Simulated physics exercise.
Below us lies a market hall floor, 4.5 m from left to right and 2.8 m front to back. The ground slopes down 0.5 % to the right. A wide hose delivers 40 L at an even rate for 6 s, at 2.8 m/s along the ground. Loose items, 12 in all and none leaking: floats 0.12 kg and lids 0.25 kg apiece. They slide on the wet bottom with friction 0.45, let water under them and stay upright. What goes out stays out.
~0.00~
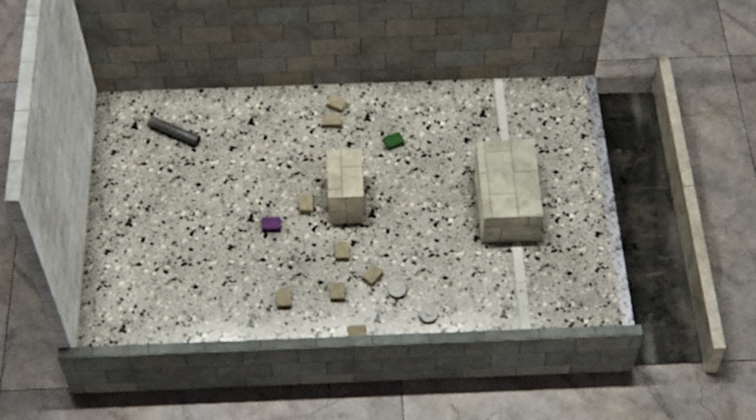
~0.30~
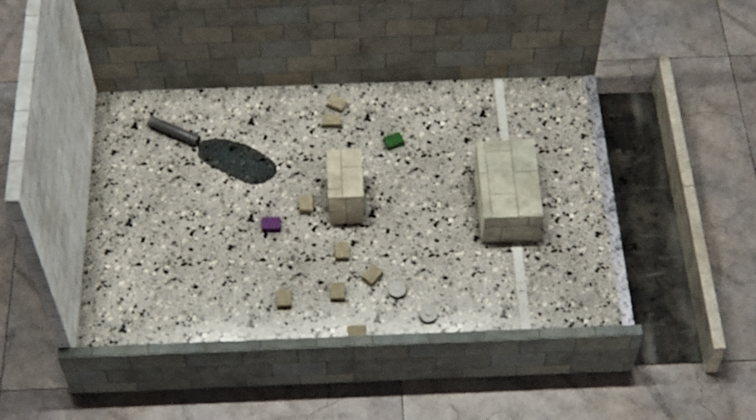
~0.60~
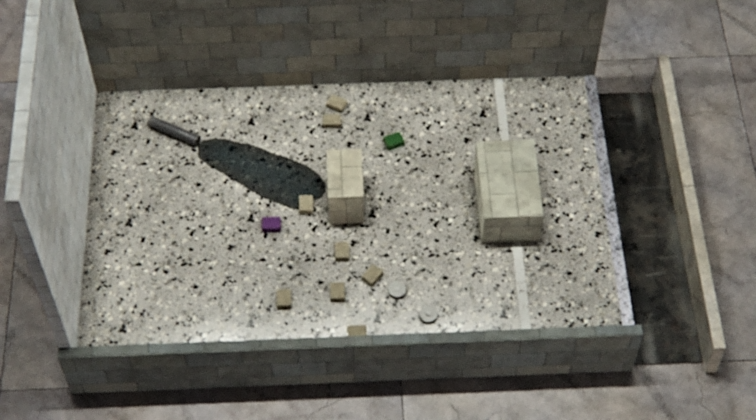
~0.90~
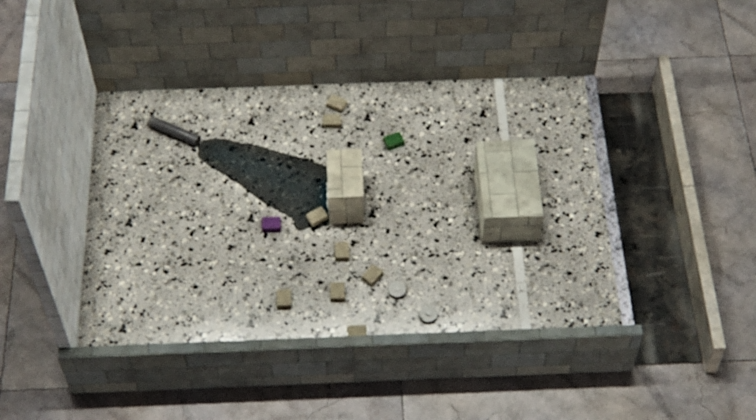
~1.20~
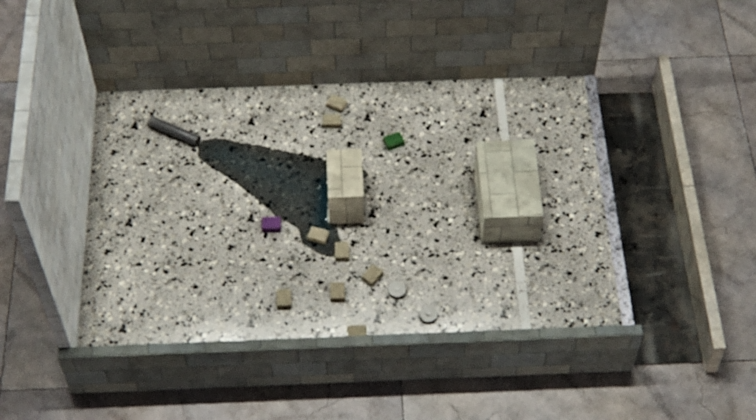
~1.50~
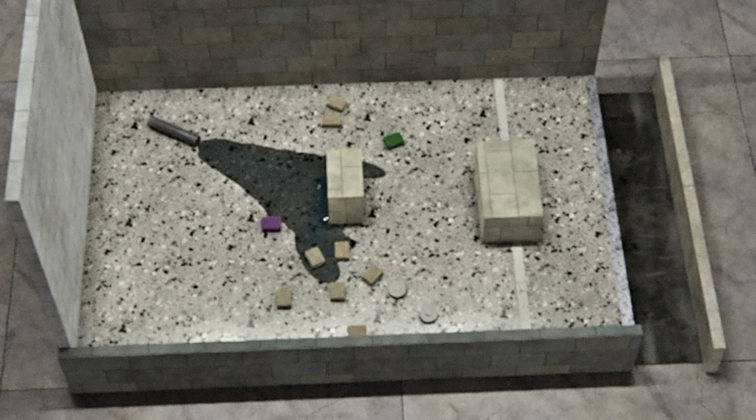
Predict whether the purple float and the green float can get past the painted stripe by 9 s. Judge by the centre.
The purple float is held back; the green float falls short.
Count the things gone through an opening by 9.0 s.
I count 0.
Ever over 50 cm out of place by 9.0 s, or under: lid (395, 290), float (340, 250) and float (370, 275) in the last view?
In that order: Short of it, short of it, less.
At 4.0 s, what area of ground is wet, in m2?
Roughly 2.0 m2.
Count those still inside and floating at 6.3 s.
I count 2.
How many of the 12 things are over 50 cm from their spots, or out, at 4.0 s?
I count 1.
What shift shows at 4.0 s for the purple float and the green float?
About 0 and 0 cm.
After 2.1 s the purple float is near (271, 223), 0.0 m from its start, aground; the green float is near (394, 139), 0.0 m from its start, aground; 0 of 12 are over the mark; 0 afloat.
After 4.0 s the purple float is near (271, 223), 0.0 m from its start, aground; the green float is near (396, 139), 0.0 m from its start, aground; 0 of 12 are over the mark; 4 afloat.
After 6.3 s the purple float is near (271, 223), 0.0 m from its start, aground; the green float is near (405, 136), 0.1 m from its start, aground; 0 of 12 are over the mark; 2 afloat.
After 9.0 s the purple float is near (271, 223), 0.0 m from its start, aground; the green float is near (409, 136), 0.1 m from its start, aground; 0 of 12 are over the mark; 0 afloat.
